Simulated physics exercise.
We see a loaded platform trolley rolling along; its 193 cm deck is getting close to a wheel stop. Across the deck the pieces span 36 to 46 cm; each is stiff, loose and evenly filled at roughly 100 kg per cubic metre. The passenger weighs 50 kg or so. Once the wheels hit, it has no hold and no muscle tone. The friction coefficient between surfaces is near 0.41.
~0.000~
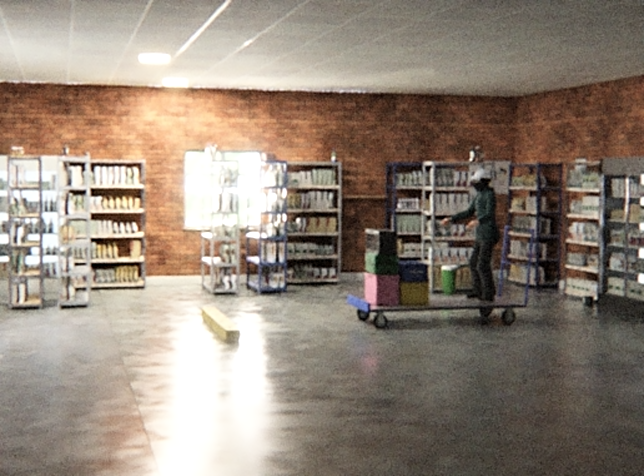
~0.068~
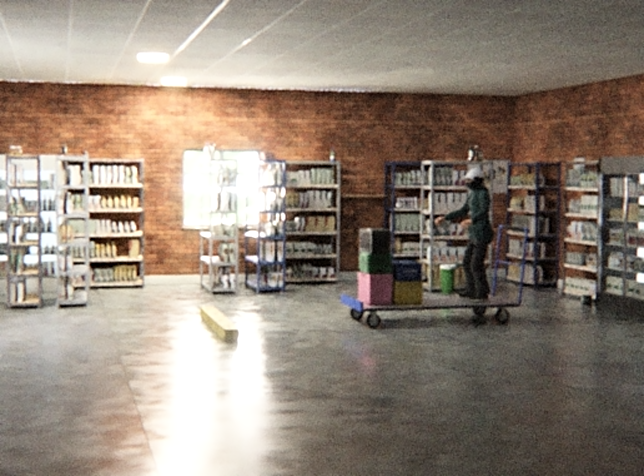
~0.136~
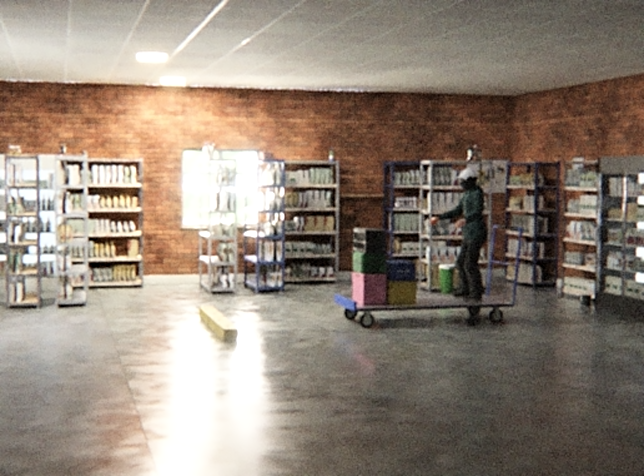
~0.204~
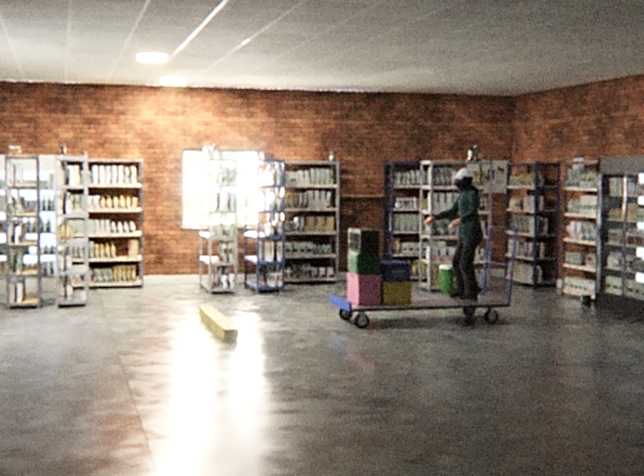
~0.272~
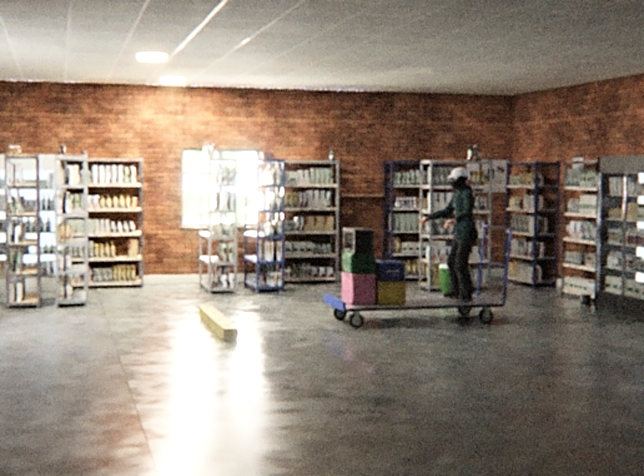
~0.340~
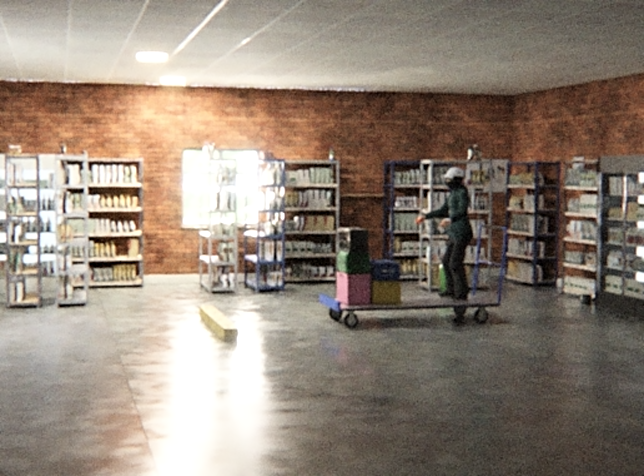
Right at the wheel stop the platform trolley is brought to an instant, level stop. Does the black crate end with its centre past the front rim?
Still on the deck.
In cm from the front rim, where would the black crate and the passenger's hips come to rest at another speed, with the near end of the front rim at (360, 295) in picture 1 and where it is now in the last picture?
Black 60 past, hips 130 behind.
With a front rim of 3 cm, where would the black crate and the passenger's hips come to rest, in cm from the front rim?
Result: Black 20 cm behind rim; hips 130 cm behind rim.
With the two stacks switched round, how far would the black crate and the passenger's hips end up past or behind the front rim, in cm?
Black 50 behind, hips 130 behind.
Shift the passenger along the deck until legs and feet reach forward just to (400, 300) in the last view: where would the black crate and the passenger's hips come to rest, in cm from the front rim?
The black one would stop 20 cm behind the front rim and the hips 120 cm behind it.
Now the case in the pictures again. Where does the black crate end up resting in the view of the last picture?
(232, 242).
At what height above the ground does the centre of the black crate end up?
The centre rests around 95 cm up.
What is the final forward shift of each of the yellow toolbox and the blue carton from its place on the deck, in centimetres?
I'd put the yellow one at around 10 cm and the blue one at around 20 cm.
The wheels strike at 1.72 s.
After 1.97 s the black crate is 13 cm behind the rim, tilted 5°, near (228, 241) in the last picture's view.
After 2.27 s the black crate is 12 cm behind the rim, tilted 10°, near (228, 241) in the last picture's view.
After 2.72 s the black crate is 17 cm behind the rim, tilted 0°, near (232, 242) in the last picture's view.
When all is still (3.7 s), nothing is past the rim; behind it, pink tote, black crate, green suitcase, yellow toolbox, blue carton and the passenger's hips.
